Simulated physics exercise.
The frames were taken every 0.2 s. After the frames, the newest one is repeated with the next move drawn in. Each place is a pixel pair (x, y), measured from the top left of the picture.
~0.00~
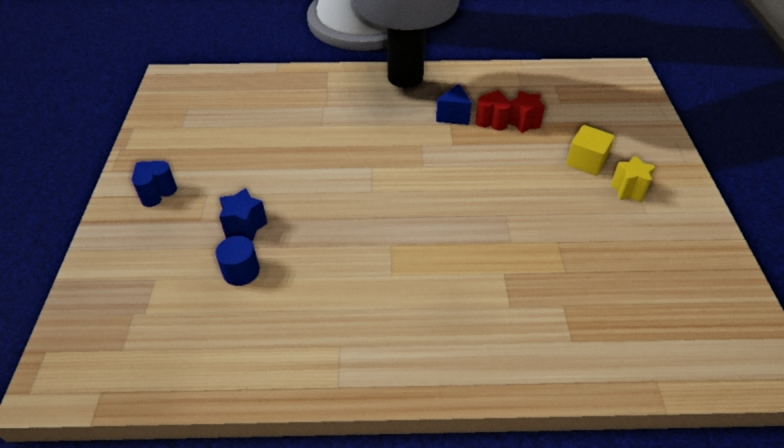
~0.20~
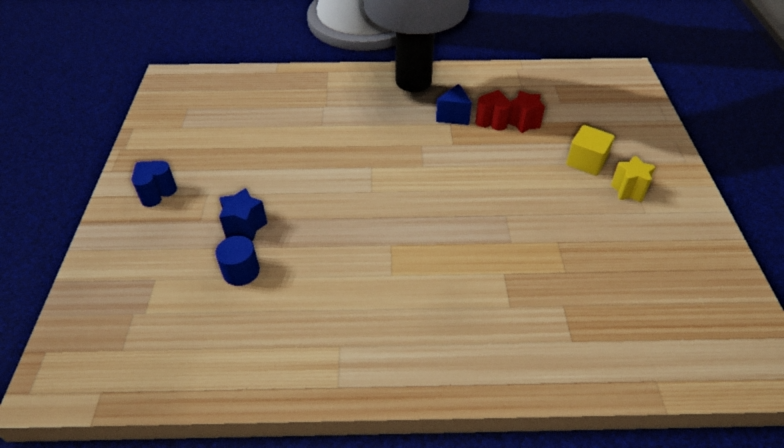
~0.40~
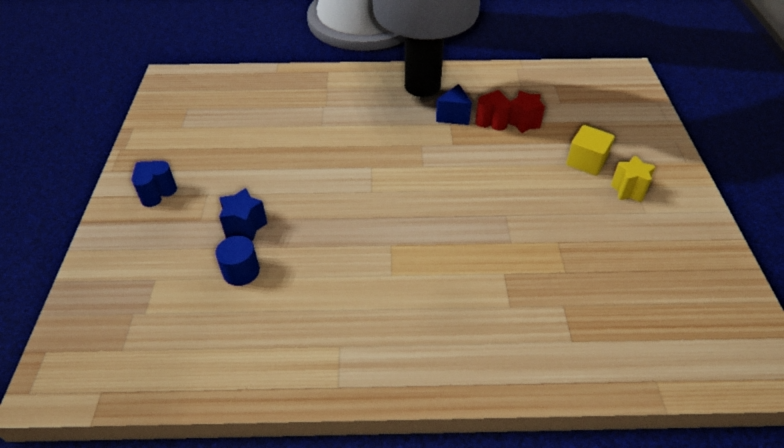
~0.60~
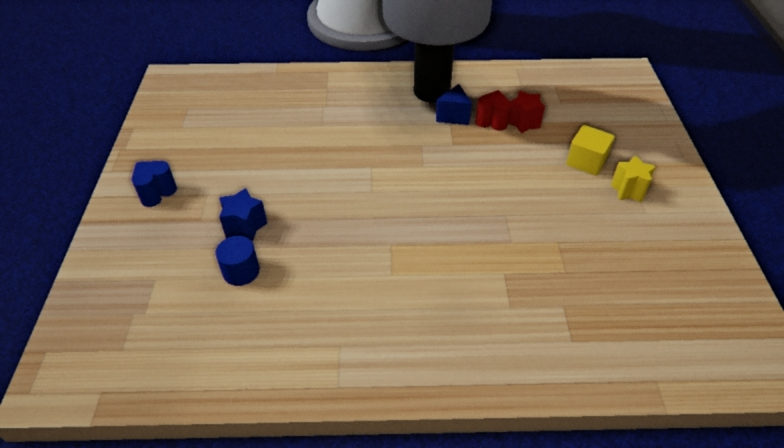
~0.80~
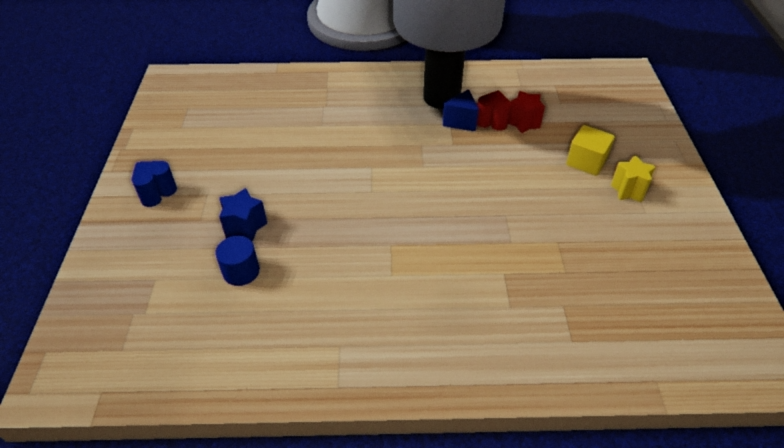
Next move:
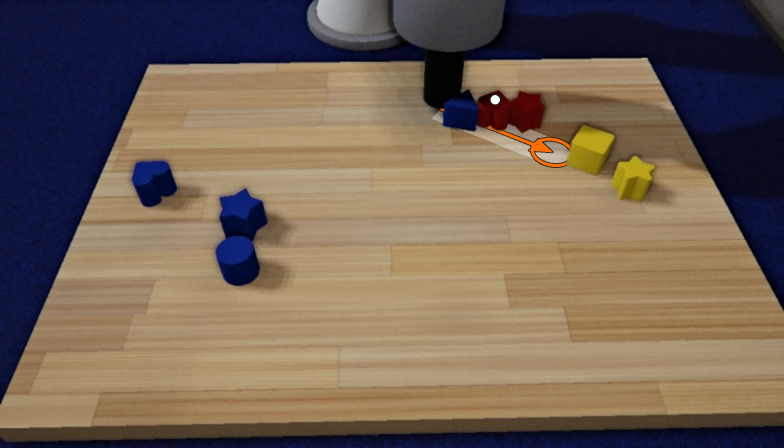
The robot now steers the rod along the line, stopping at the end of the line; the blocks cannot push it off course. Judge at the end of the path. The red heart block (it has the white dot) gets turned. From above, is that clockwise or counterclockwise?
Spins counterclockwise.
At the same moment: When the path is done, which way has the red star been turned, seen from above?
Rotation: Counter-clockwise.
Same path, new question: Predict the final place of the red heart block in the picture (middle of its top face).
At roughly (593, 136).
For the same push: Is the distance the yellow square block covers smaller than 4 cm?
I'd say yes.
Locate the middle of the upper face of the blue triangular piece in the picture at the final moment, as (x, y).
I expect it at (492, 127).
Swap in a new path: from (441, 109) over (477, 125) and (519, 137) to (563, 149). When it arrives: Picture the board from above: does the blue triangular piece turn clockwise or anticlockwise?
From above, the blue triangular piece will be seen to turn clockwise.
The line goes from (441, 109) directly to (552, 152); the dot is on the red heart block.
On the path given first. One third of the way, rod at (479, 112); blue triangular piece at (483, 120), turned 35° clockwise; red heart block at (512, 109), turned 50° anticlockwise; red star at (534, 100).
Two thirds of the way, rod at (516, 126); blue triangular piece at (492, 127), turned 75° clockwise; red heart block at (550, 125), turned 35° anticlockwise; red star at (544, 100), turned 45° anticlockwise.
At the end, rod at (555, 141); blue triangular piece at (492, 127), turned 75° clockwise; red heart block at (593, 136), turned 60° anticlockwise; red star at (549, 101), turned 75° anticlockwise; yellow square block at (625, 147), turned 30° clockwise.
